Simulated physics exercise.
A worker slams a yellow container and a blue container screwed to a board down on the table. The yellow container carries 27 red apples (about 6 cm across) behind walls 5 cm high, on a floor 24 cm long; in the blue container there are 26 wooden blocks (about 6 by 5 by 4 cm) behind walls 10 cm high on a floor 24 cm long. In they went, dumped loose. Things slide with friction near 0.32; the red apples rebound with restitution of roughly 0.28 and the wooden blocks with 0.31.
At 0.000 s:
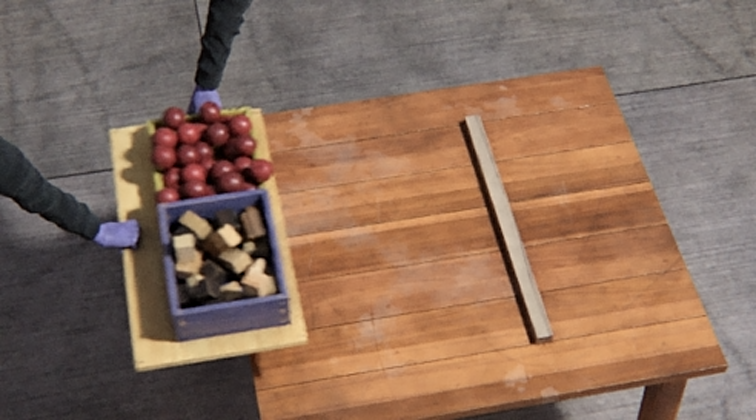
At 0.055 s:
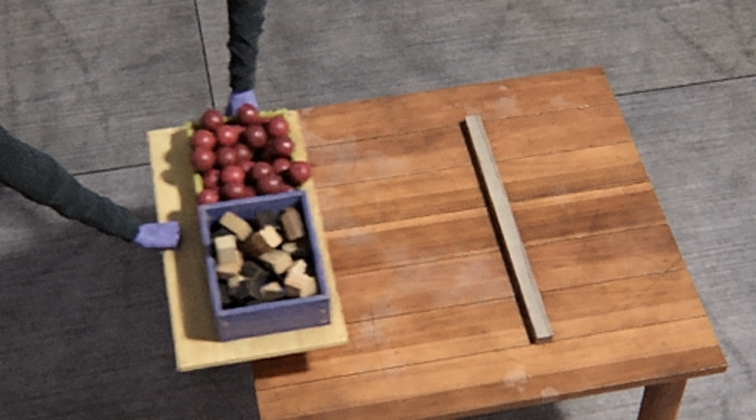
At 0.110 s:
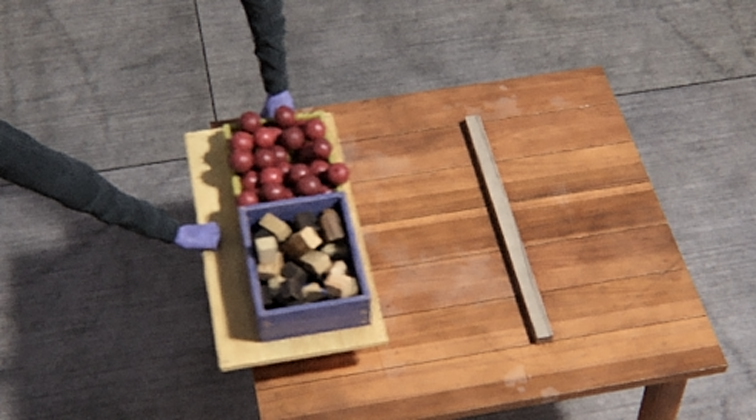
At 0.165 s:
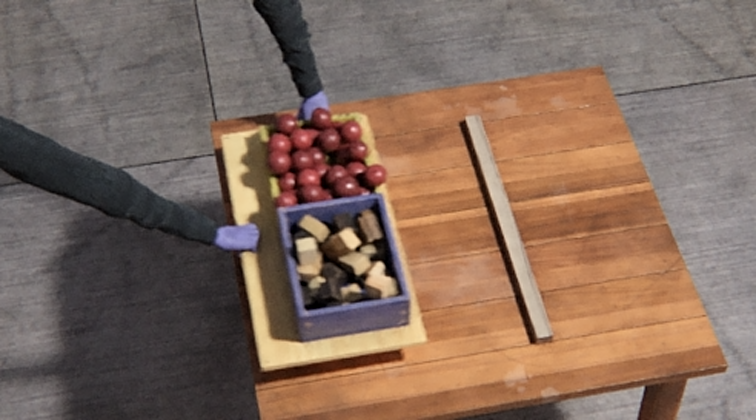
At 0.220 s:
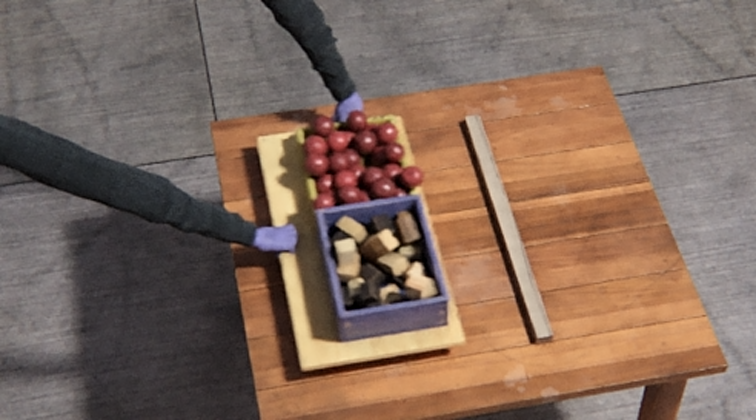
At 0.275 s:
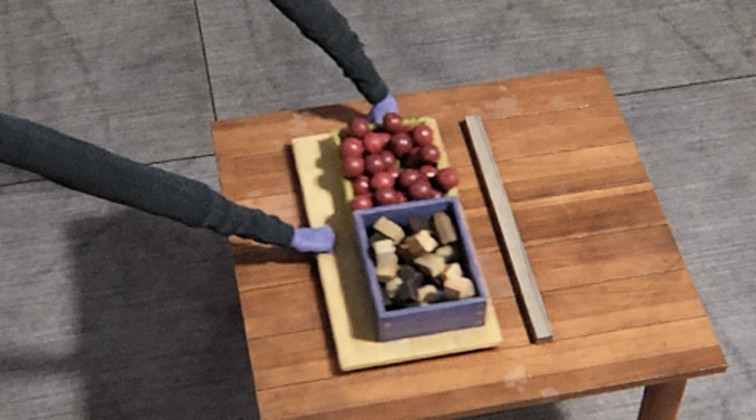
To begin with, two dark-sleeved arms hold a pale yellow board over the table's left edge, carrying a yellow container of round red fruit and a blue container of wooden blocks. The arms carry it steadily rightward and lower, nearer the wooden strip lying on the table, while the loose contents stay heaped inside.
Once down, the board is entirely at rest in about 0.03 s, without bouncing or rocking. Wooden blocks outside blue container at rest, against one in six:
Below one sixth.
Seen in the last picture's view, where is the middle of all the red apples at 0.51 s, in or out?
Middle approx. (452, 166).
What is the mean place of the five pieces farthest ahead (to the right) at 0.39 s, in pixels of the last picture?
Close to (483, 164).
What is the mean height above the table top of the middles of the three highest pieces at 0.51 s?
16 cm.
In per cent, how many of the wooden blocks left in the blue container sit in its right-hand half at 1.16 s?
Close to 70 in every hundred.
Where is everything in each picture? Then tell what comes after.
In the first picture (each is followed by its nearest rim corner in this view, unless another is named), blue container, (179, 312); yellow container (by its farthest rim corner), (245, 108); 59 cm from landing; none out.
Blue container, (221, 313); yellow container, (282, 111); 49 cm from landing, in the second picture.
Blue container, (264, 313); yellow container, (318, 113); 39 cm from landing, in the third picture.
Blue container, (305, 314); yellow container, (354, 115); 29 cm from landing, in the fourth picture.
Blue container, (345, 314); yellow container, (389, 117); 19 cm from landing, in the fifth picture.
Blue container, (385, 314); yellow container, (424, 119); 9 cm from landing; none out, in the sixth picture.
After 0.31 s, it lands.
After 0.39 s, yellow container 24 in, 3 out and blue container 26 in, 0 out.
After 0.51 s, yellow container 19 in, 8 out and blue container 25 in, 1 out.
After 0.73 s, yellow container 17 in, 10 out and blue container 25 in, 1 out.
Outcome (at 1.16 s), yellow container 17 in, 10 out and blue container 25 in, 1 out. Asked share, 1 of 26, 4 per cent.
